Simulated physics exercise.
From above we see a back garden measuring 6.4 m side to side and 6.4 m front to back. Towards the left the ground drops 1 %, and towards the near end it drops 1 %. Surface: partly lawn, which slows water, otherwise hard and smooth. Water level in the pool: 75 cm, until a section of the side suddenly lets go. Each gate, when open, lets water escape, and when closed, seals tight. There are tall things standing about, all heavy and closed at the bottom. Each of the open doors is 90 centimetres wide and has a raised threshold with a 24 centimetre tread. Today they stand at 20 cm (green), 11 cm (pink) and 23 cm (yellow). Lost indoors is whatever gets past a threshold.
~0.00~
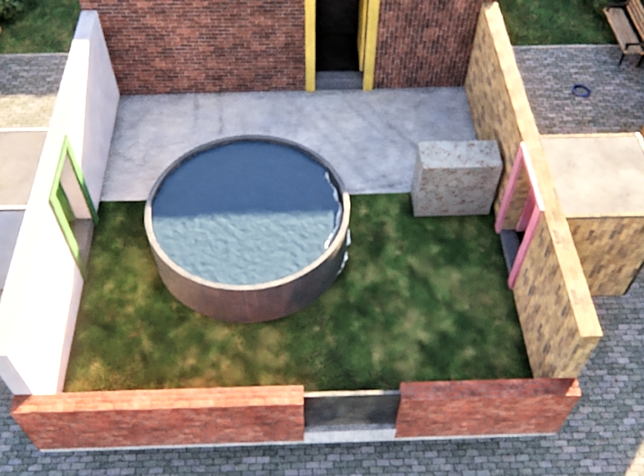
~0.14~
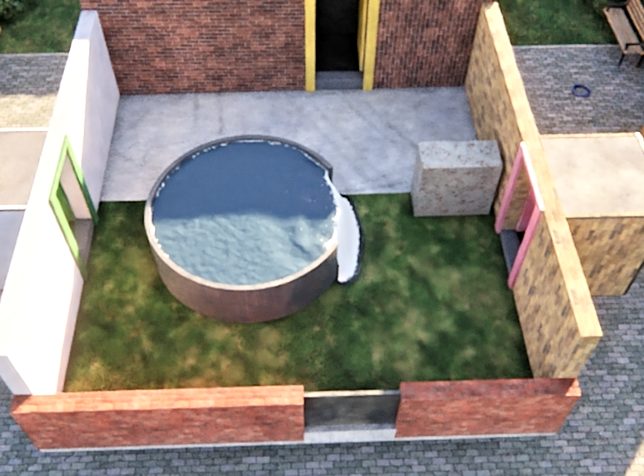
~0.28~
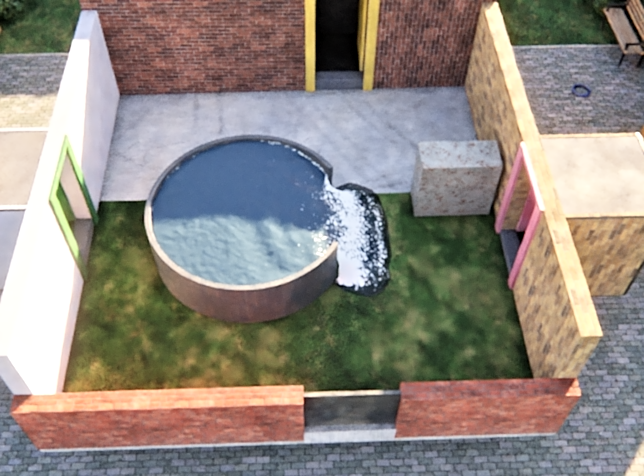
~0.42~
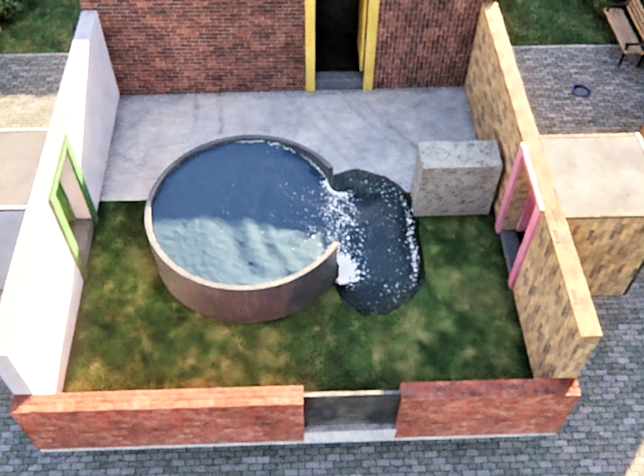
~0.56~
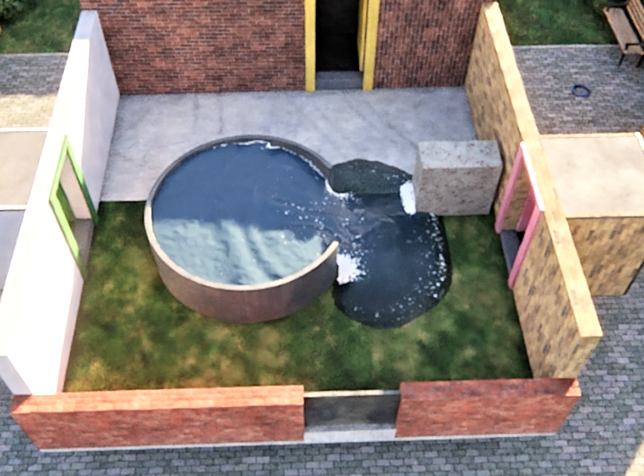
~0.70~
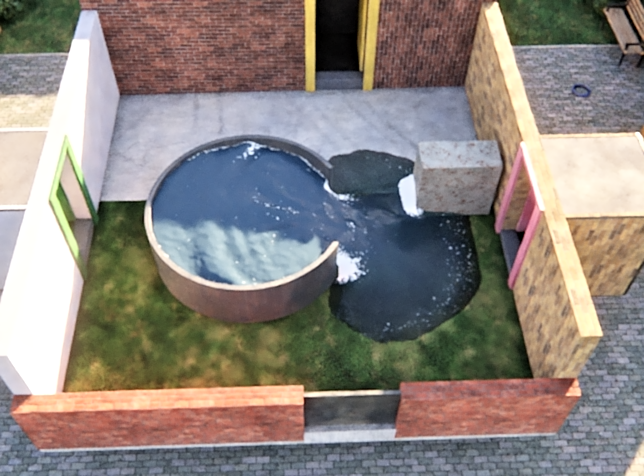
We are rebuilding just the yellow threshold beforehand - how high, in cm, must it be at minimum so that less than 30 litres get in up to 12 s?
It needs to be about 7.5 cm high.
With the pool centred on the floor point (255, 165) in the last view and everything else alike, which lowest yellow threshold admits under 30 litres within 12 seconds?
Then roughly 20 cm.
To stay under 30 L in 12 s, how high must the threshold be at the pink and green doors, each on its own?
About 34 cm at pink and 14.0 cm at green.
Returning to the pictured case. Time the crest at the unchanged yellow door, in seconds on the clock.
Around 3.6 s, give or take.
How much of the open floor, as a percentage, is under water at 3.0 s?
About 50 per cent.
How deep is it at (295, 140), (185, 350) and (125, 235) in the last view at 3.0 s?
Close to 1, 0 and 0 cm deep.
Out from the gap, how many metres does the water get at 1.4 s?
Front distance: Approx. 3.4 m.
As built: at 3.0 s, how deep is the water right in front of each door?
Depth at green 0 cm, at pink 32 cm, at yellow 12 cm.
After 1.4 s water covers 35 % of the floor, deepest (43 cm) near (411, 211); it has not reached the yellow door.
After 3.0 s water covers 50 % of the floor, deepest (38 cm) near (531, 394); 12 cm at the yellow door, 0 litres in over its 23 cm threshold.
After 12.0 s water covers 100 % of the floor, deepest (22 cm) near (57, 424); 5 cm at the yellow door, 0 litres in over its 23 cm threshold.
At the yellow door as built, the water arrived by 2.4 s and peaked near 14 cm at 3.6 s.
With a threshold of 7 cm, 40 litres would have come in within the 12 s; with 9.5 cm, 14 litres. So under 30 litres takes about 7.5 cm.
